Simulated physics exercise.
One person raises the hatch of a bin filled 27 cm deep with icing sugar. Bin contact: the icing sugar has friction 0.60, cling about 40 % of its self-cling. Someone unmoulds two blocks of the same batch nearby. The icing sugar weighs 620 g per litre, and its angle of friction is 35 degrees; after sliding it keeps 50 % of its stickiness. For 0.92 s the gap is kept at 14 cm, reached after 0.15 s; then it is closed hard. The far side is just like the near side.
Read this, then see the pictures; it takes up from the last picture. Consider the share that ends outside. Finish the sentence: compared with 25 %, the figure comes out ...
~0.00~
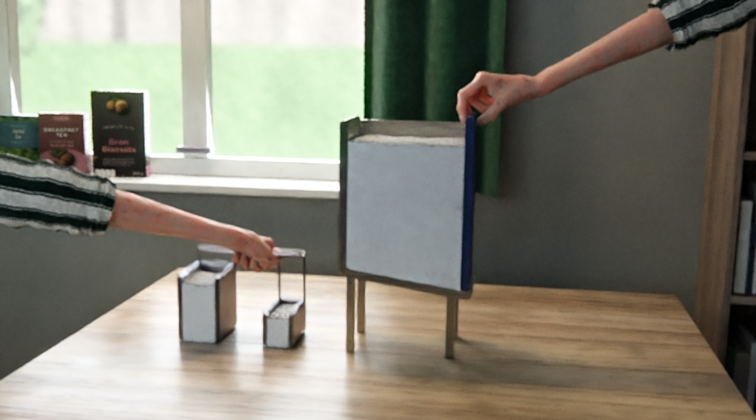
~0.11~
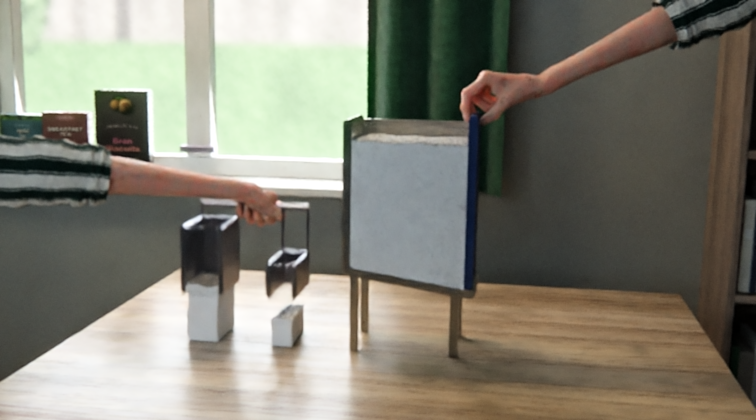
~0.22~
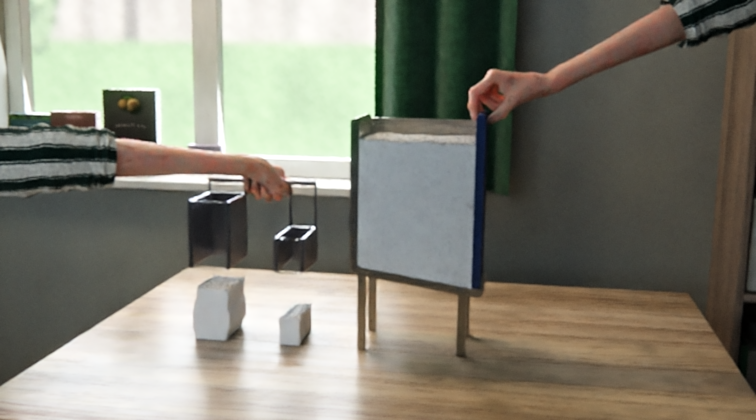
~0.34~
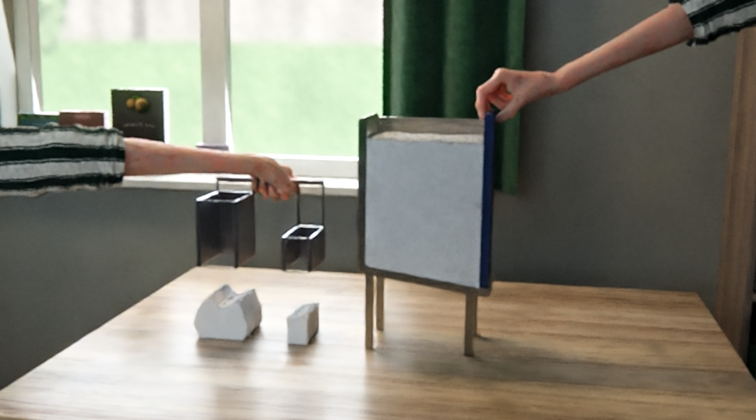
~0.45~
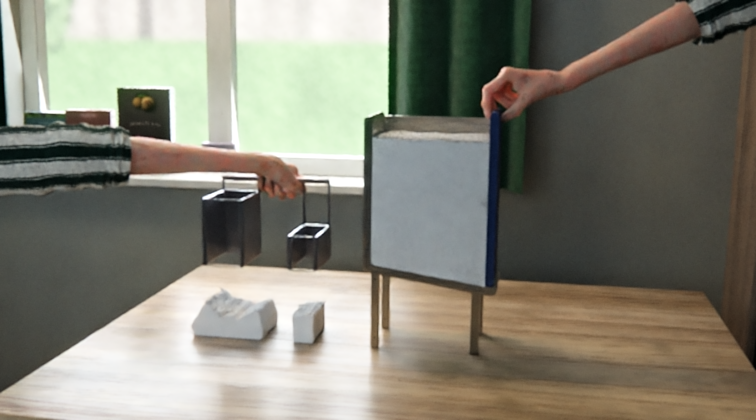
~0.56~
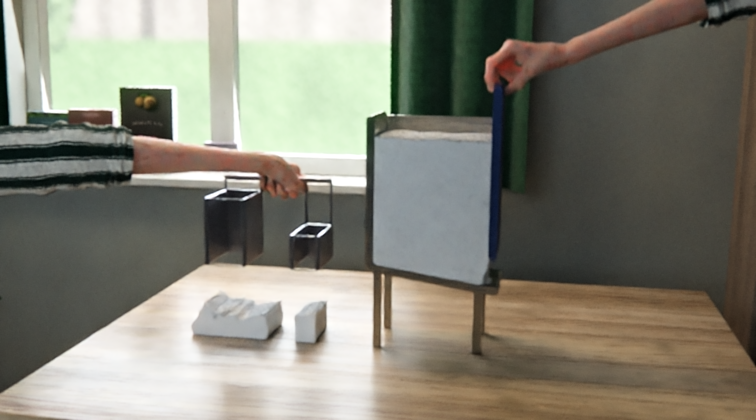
... higher.
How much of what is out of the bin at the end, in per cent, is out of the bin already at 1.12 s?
Around 30 percent.
After 0.82 s, the hatch is 14 cm open and 0 % is out.
After 1.12 s, the hatch is 14 cm open and 11 % is out.
After 1.43 s, the hatch is 14 cm open and 29 % is out.
After 1.73 s, the hatch is 3.6 cm open and 41 % is out.
After 2.24 s, at the end, the hatch is shut and 42 % is out.
